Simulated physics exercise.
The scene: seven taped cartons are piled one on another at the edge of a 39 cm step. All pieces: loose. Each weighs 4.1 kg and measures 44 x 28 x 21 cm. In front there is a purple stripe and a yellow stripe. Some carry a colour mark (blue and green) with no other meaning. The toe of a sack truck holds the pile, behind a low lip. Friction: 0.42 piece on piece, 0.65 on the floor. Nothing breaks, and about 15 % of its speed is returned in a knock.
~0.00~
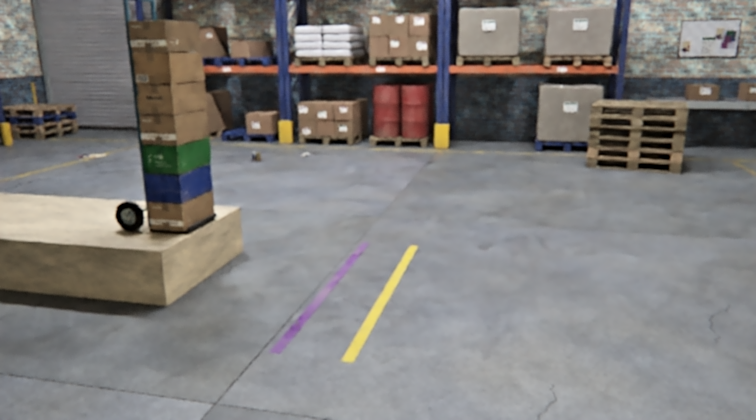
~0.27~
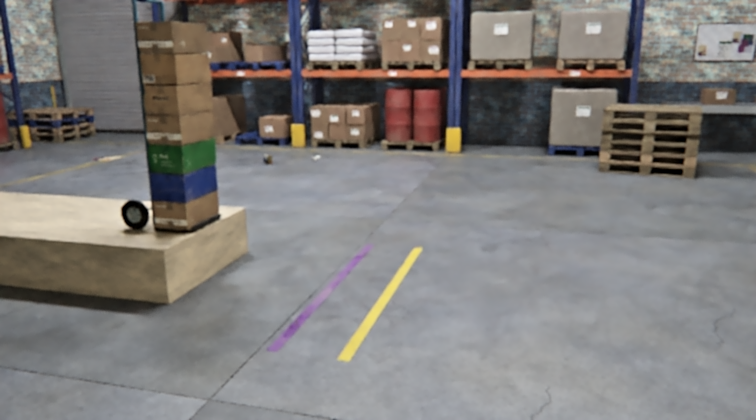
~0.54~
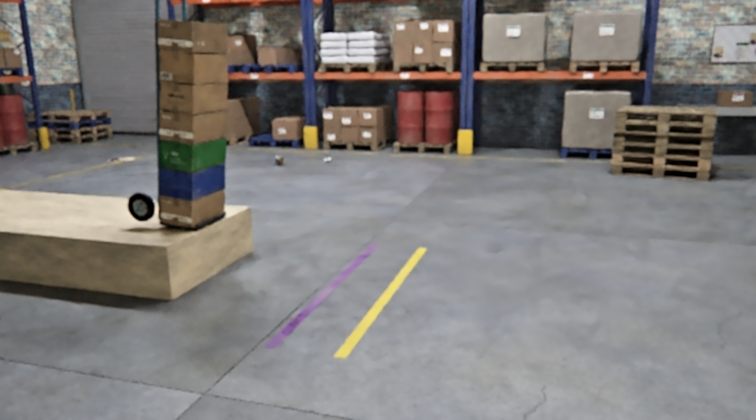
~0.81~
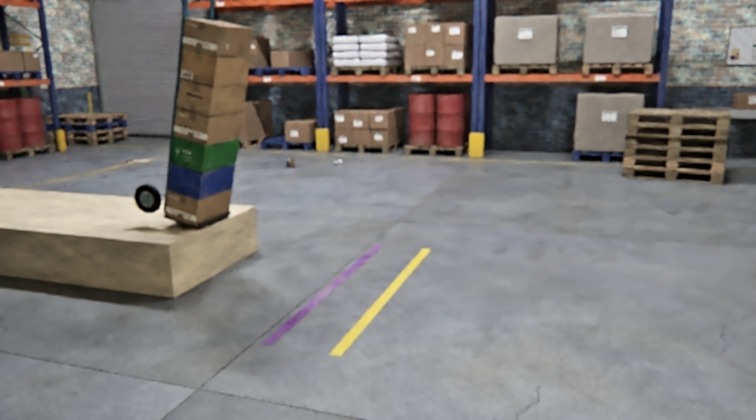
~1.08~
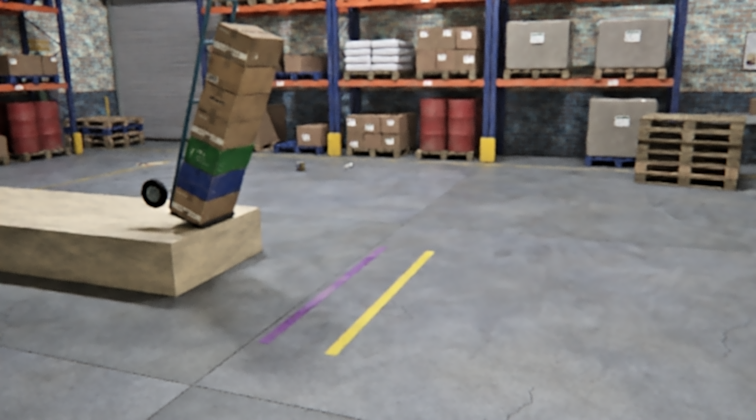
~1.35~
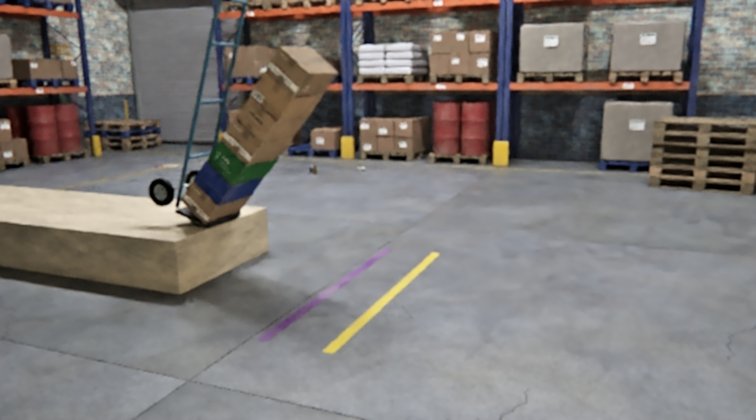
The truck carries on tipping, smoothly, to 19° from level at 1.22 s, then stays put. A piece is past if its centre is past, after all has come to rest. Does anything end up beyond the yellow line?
Yes - the line is breached.
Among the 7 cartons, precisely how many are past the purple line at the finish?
Of those, 3 finish there.
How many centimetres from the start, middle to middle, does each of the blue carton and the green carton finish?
The blue one ends around 80 cm from its start and the green one around 110 cm.
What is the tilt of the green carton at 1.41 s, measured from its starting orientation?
Near 50 degrees from how it began.
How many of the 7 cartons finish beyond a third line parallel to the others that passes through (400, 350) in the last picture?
0 in total.
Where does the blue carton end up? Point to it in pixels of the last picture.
Its centre finishes around pixel (267, 259) in the last picture.
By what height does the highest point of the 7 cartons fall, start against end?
About 135 cm lower.
After 1.41 s, none of the 7 cartons past the yellow line, 7 disturbed; green carton leaning 46°, 6 cm lower; blue carton leaning 46°.
After 1.52 s, none of the 7 cartons past the yellow line, 7 disturbed; green carton leaning 59°, 17 cm lower; blue carton leaning 59°.
After 1.68 s, 1 of the 7 cartons past the yellow line; blue carton on its side; green carton on its side.
After 1.86 s, 1 of the 7 cartons past the yellow line; green carton on its side; blue carton on its side.
At rest (2.4 s), 1 of the 7 cartons past the yellow line; blue carton on its side; green carton on its side. The farthest middle lies 25 cm beyond that line. As the last picture would show them, middles, blue carton near (267, 259), green carton near (296, 262).
